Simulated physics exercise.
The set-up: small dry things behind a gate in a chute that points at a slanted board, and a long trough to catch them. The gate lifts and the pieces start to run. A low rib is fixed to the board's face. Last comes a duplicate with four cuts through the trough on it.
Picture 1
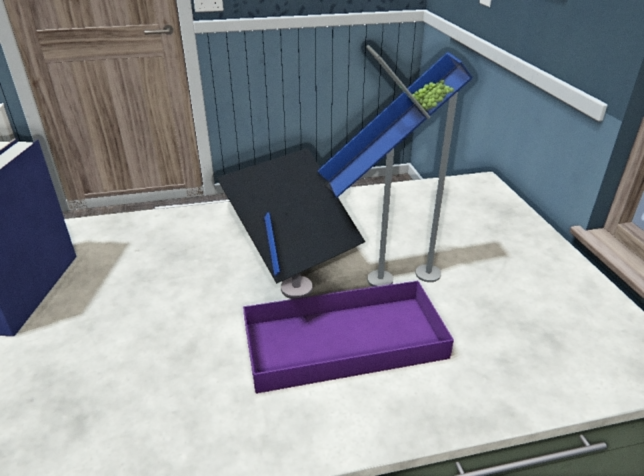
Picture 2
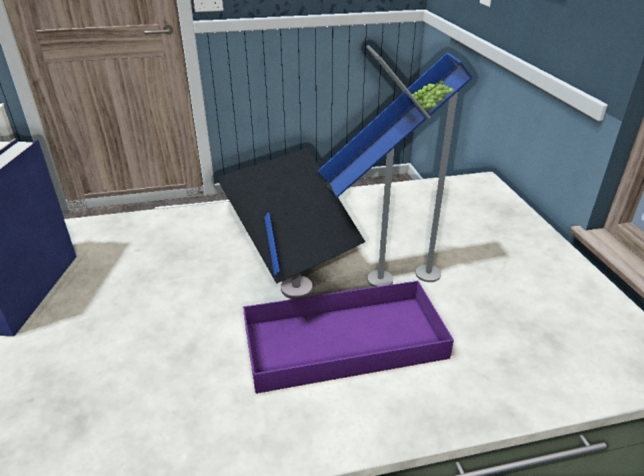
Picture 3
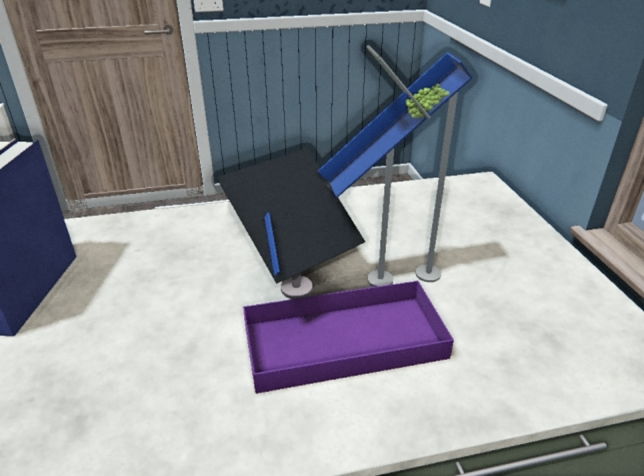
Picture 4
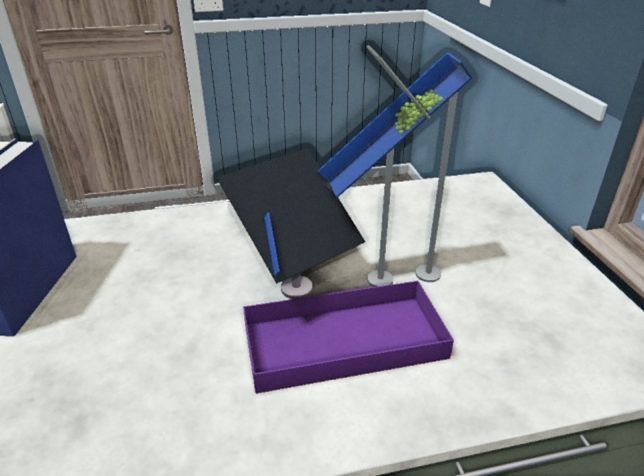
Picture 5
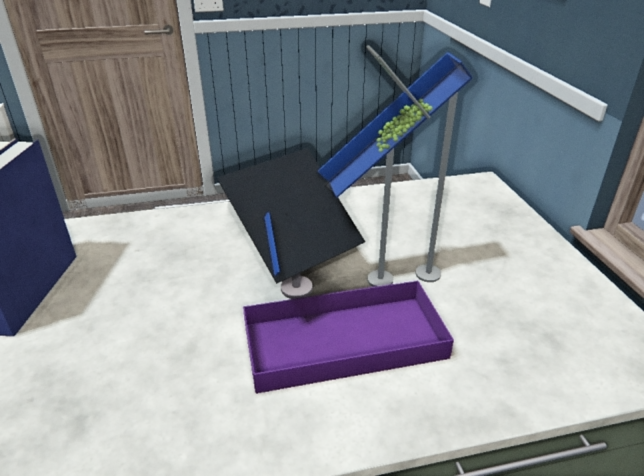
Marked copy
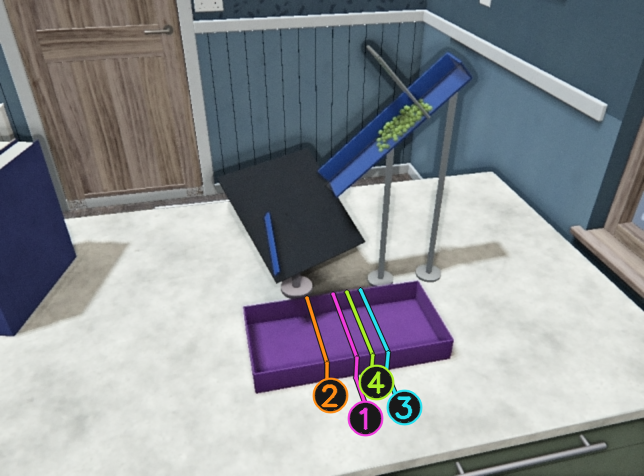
A blue chute holds small green pieces that slide partway down toward a black board.
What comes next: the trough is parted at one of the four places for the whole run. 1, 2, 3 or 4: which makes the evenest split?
2 is best.
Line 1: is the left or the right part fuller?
Left.
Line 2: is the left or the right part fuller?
The left side.
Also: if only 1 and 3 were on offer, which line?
The answer is 1.
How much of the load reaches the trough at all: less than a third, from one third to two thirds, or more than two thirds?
It is more than two thirds.
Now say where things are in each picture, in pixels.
Load behind the gate at (429, 96), dried peas; lip of the chute at (334, 190), sloping fairly steeply, in the first picture.
Middle of the board at (294, 210), tilted fairly steeply; middle of its low edge at (324, 261); of its high edge at (265, 162), in the second picture.
Front corners of the trough at (254, 374) and (453, 340), empty; front of the load at (414, 116), in the third picture.
Middle of the load at (415, 109); its front at (401, 132), about a quarter of the way to the lip; rib from (268, 213) to (279, 272), in the fourth picture.
Middle of the load at (402, 121); its front at (381, 150), about half of the way to the lip, in the fifth picture.
On the marked copy, line 1 crosses the front rim at (356, 357); line 2 crosses the front rim at (326, 362); line 3 crosses the front rim at (387, 351); line 4 crosses the front rim at (372, 354).
Choosing 1, of what is caught, most on the left of the divider, about a quarter on the right.
Choosing 2, of what is caught, about two thirds on the left of the divider, about a third on the right.
Choosing 3, of what is caught, nearly all on the left of the divider, a small part on the right.
Choosing 4, of what is caught, most on the left of the divider, a small part on the right.
